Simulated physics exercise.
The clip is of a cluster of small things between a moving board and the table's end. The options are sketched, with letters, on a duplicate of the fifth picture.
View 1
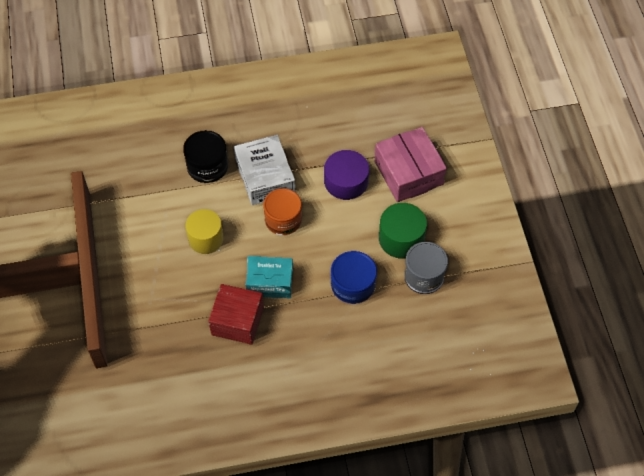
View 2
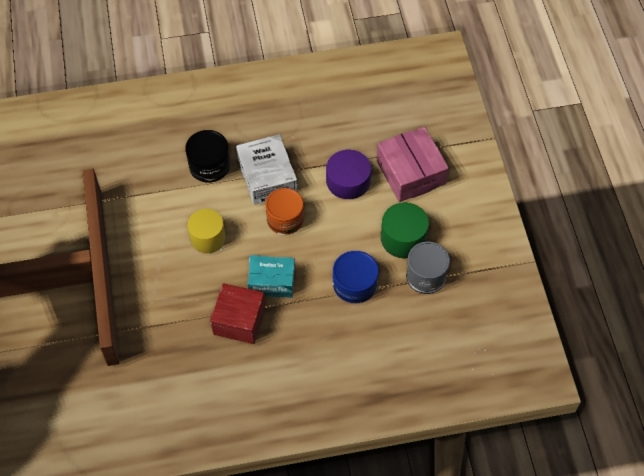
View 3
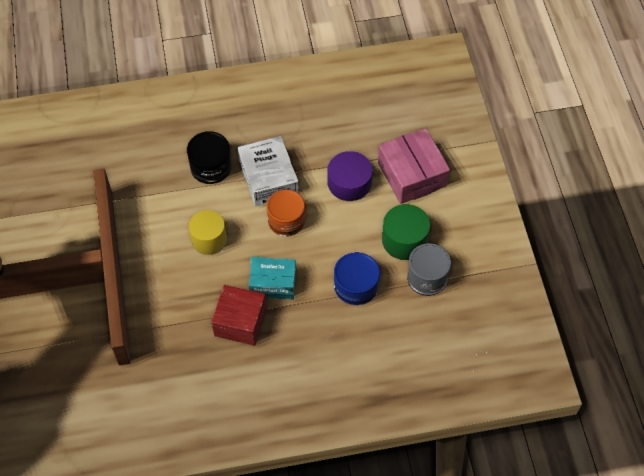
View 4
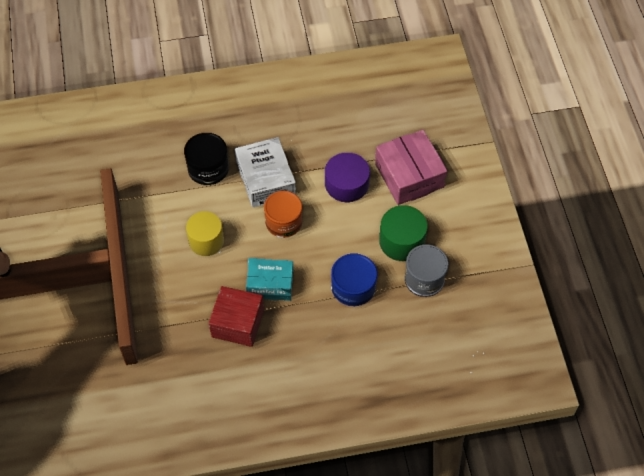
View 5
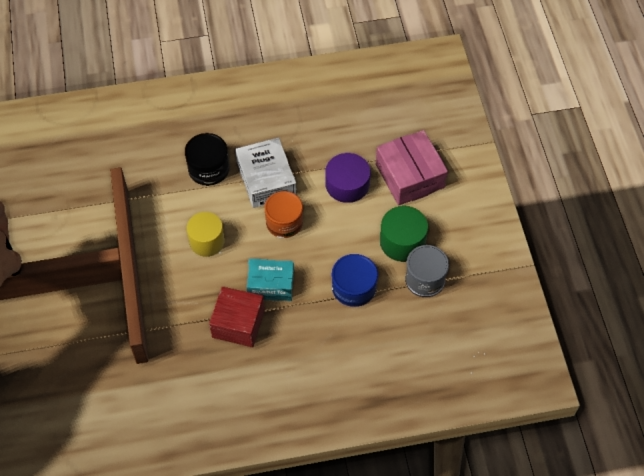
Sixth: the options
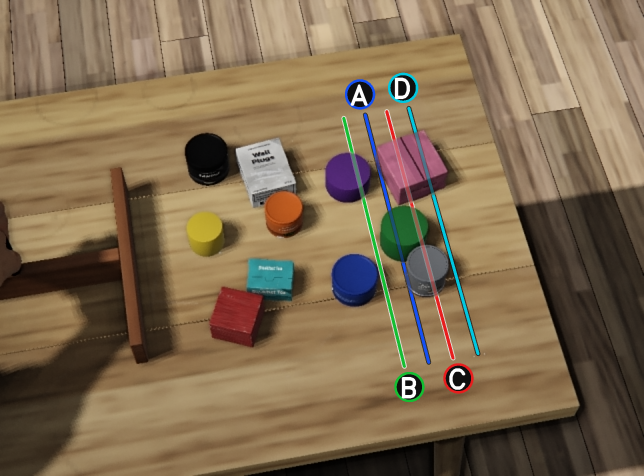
A hand comes into view at the left edge late on, behind a brown wooden board on a pale wood table seen from above at a tilt, with a plank floor around it. Black, yellow, orange, purple, green, blue and grey round containers stand right of the board among white, pink, teal and red boxes. The board slides a short way right, the objects keep their places, and the view shifts very slightly.
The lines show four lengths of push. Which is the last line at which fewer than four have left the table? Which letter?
No fourth one falls up to D.
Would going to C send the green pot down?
By then, no.
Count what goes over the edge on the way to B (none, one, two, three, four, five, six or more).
In all, none.
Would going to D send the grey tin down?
Yes.
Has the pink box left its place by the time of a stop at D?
By then, yes.
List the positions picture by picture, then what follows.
The first picture shows orange tub (283, 212); grey tin (425, 268); purple tin (346, 175).
The second picture shows board (96, 254); red block (238, 314).
The third picture shows board (108, 253); black jar (209, 158).
The fourth picture shows board (115, 253); pink box (410, 167).
The fifth picture shows board (125, 252); blue jar (355, 281); yellow pot (205, 234); orange tub (284, 215).
On the marked copy, A at (395, 231); B at (372, 234); C at (418, 227); D at (441, 223).
Taking D. A third of the way, board (240, 234); black jar (228, 147); red block (281, 307).
Two thirds of the way, board (353, 215); pink box (461, 162); grey tin (476, 262).
When it is over, board (439, 201); grey tin over the edge; pink box over the edge; two fallen.
As for the rest, A is within the limit but short; B is within the limit but short; C is within the limit but short.
